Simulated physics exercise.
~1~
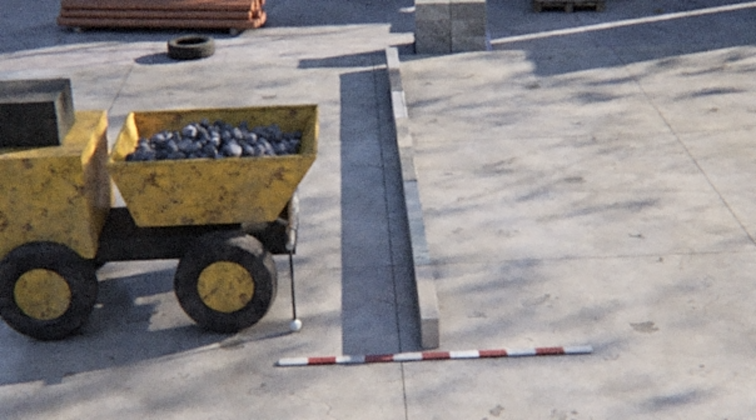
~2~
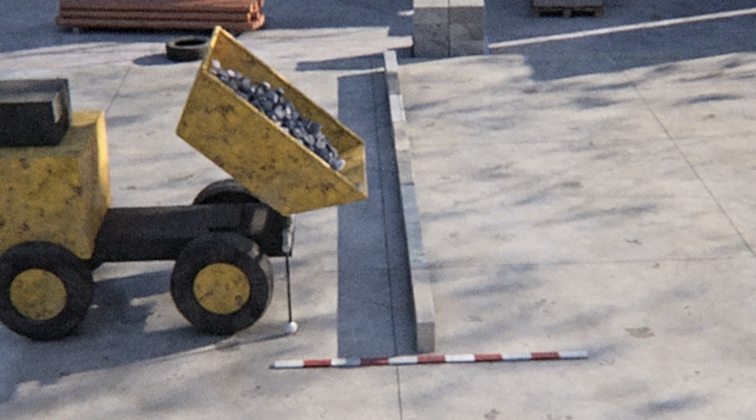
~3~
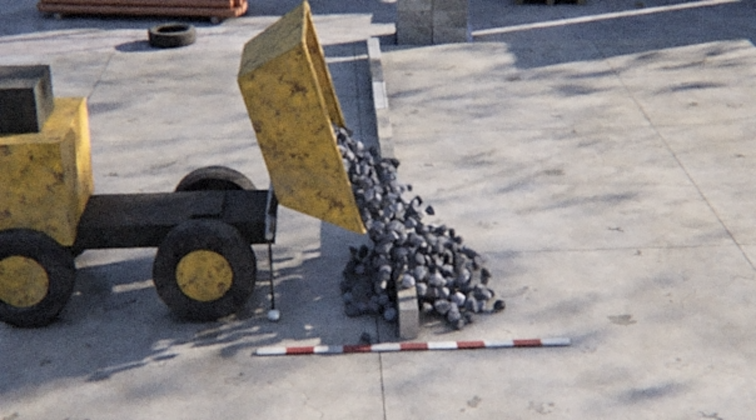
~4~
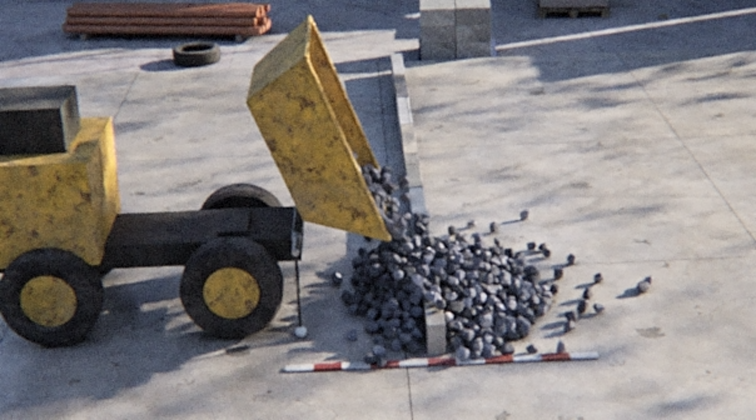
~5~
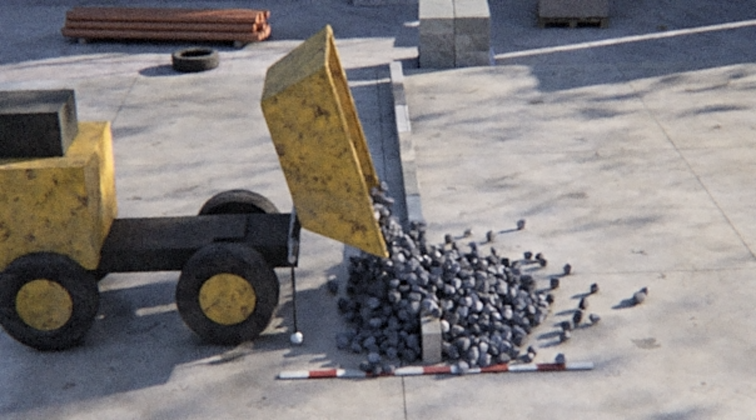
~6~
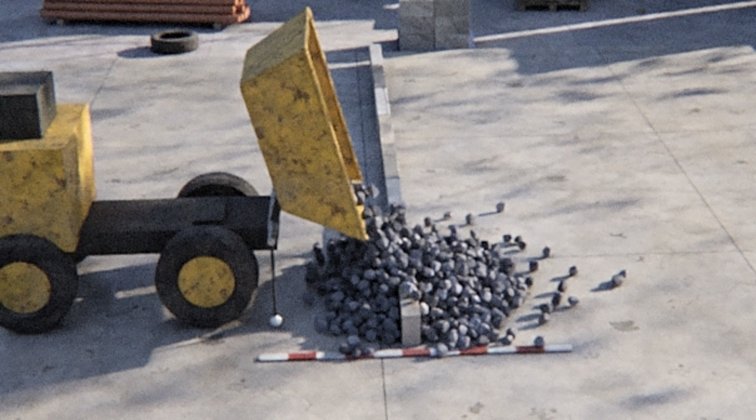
The video shows a small yellow dumper tipping its loaded body steeply forward, so that dark stones slide out to the right over a low kerb. The raised body jerks slightly, and the stones end in a heap on both sides of the kerb, a few scattered beyond.
